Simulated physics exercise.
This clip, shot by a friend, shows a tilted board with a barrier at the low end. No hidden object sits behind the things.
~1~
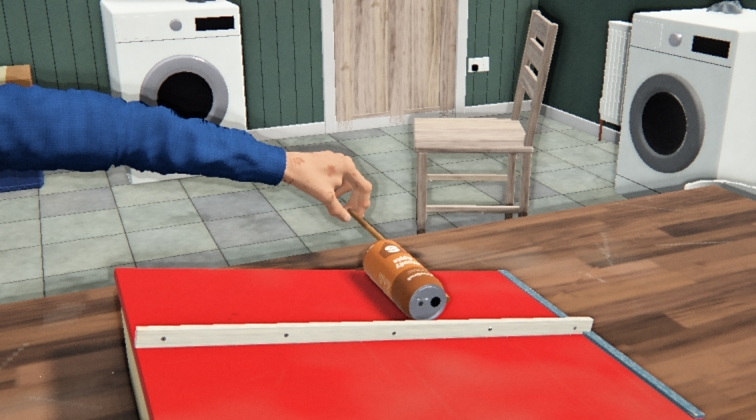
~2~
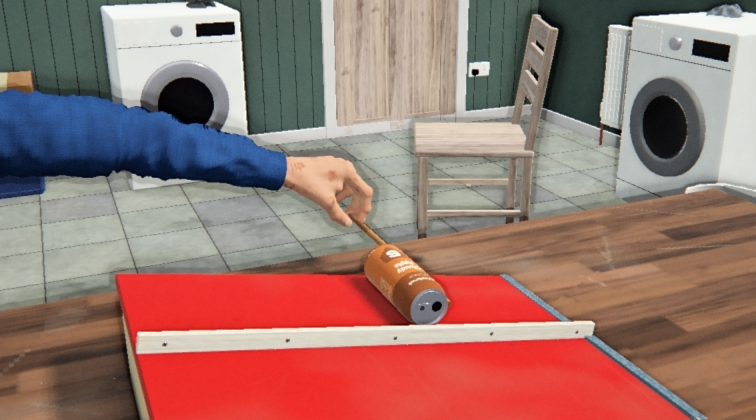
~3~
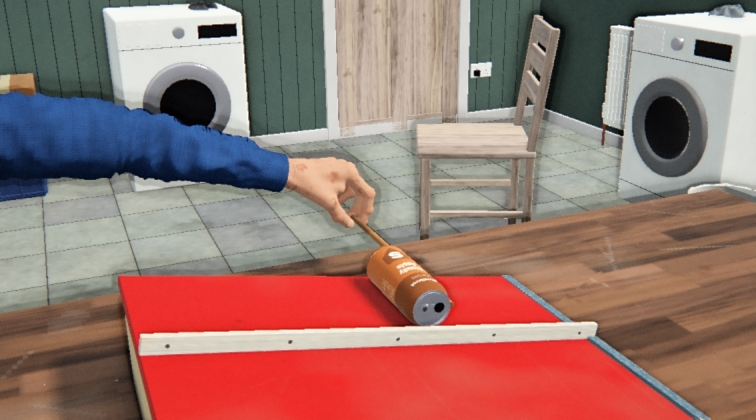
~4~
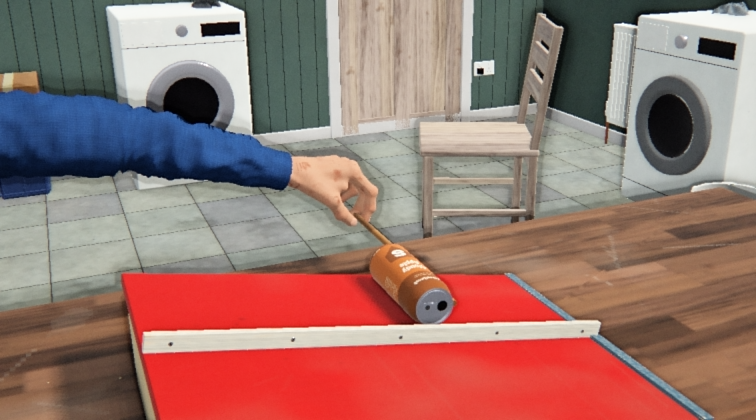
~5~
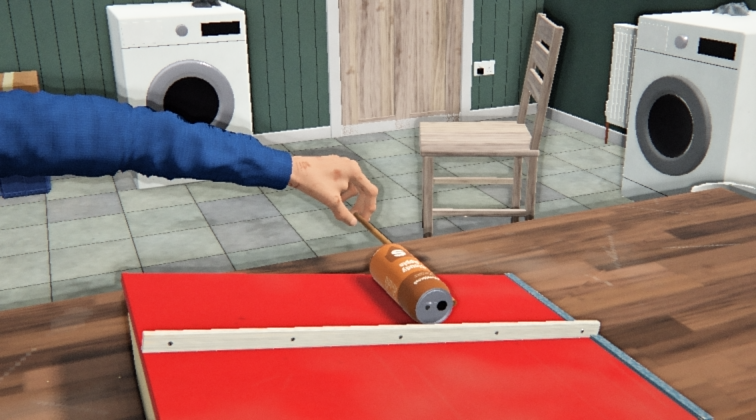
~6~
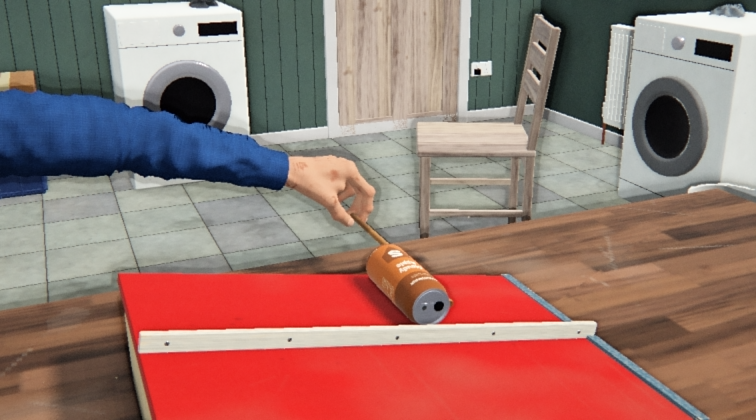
A hand in a blue sleeve holds a stick against an orange can, barely moving.
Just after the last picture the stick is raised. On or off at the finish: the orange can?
The orange can falls off.
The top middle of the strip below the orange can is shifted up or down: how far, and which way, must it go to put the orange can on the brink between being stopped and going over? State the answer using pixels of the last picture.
Move it 8 pixels upward and it flips.
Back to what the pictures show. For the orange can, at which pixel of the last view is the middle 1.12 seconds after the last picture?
(703, 261).
Then, 0.62 s on from there, orange can rolling on the board near (530, 284).
Then, 1.12 s on from there, orange can off the board near (703, 261).
In the end, the orange can rolls off the board.
